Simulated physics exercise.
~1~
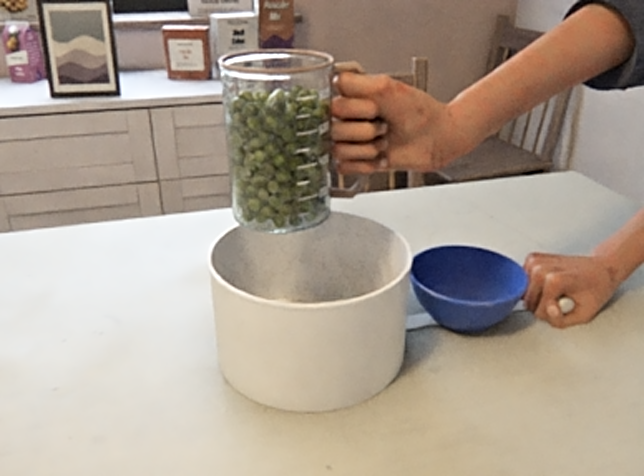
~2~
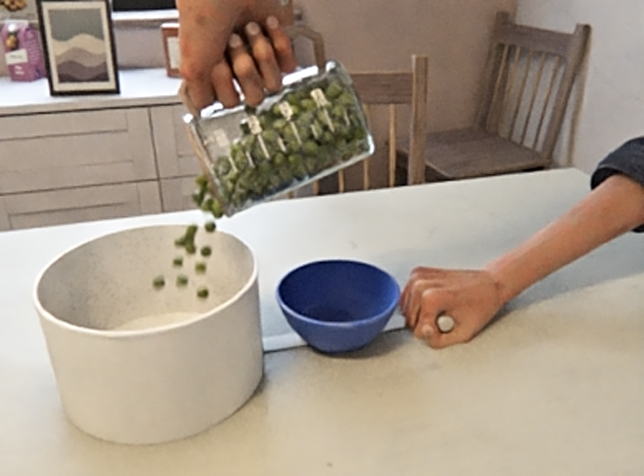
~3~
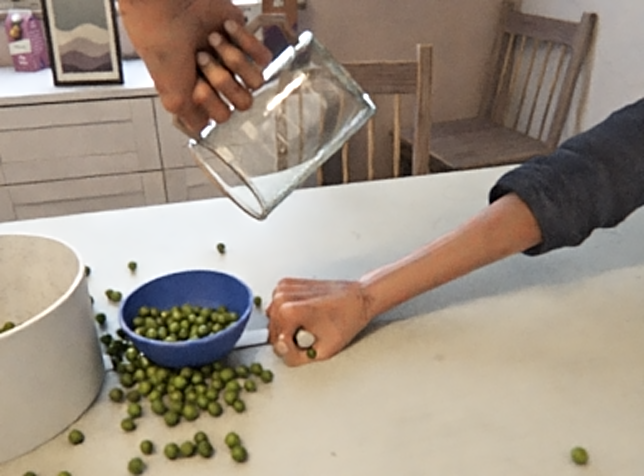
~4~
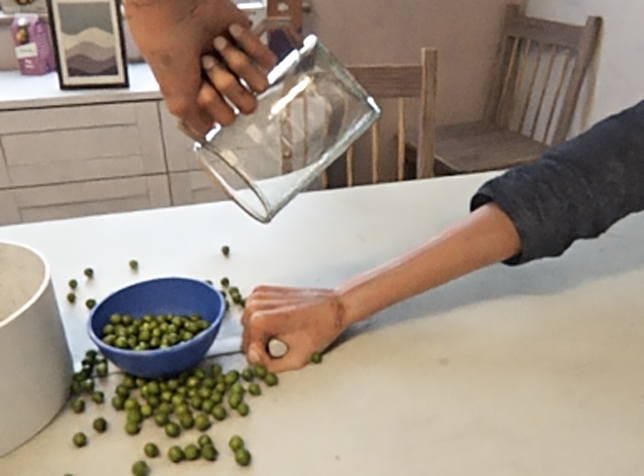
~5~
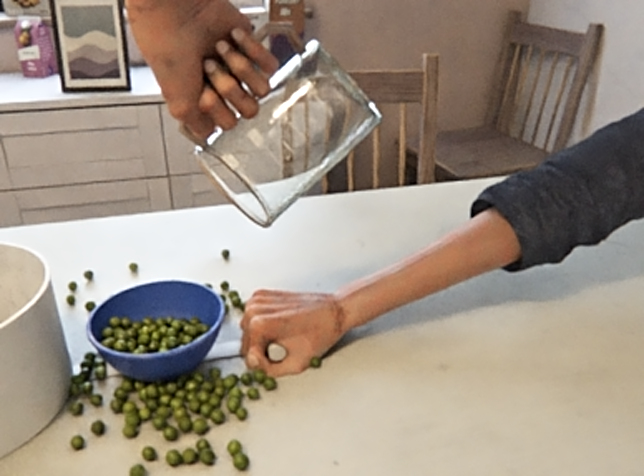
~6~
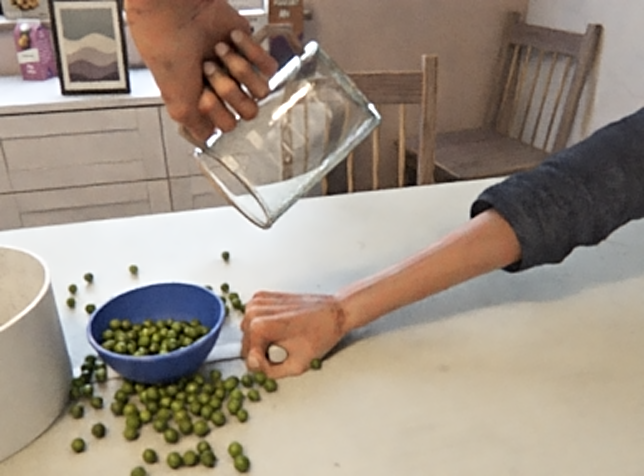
A clear glass jug full of small green olives is held by one hand above a pale table, seen from slightly above in a room with wooden chairs and a cabinet behind. Below it stands a large white pot, joined by a strip to a blue bowl on its right, which another hand grips. That hand draws the pot and bowl left as the jug tips and olives begin falling towards the pot. The bowl then passes beneath the stream and halts. The tilted jug ends empty, with olives in the bowl and many scattered across the table.
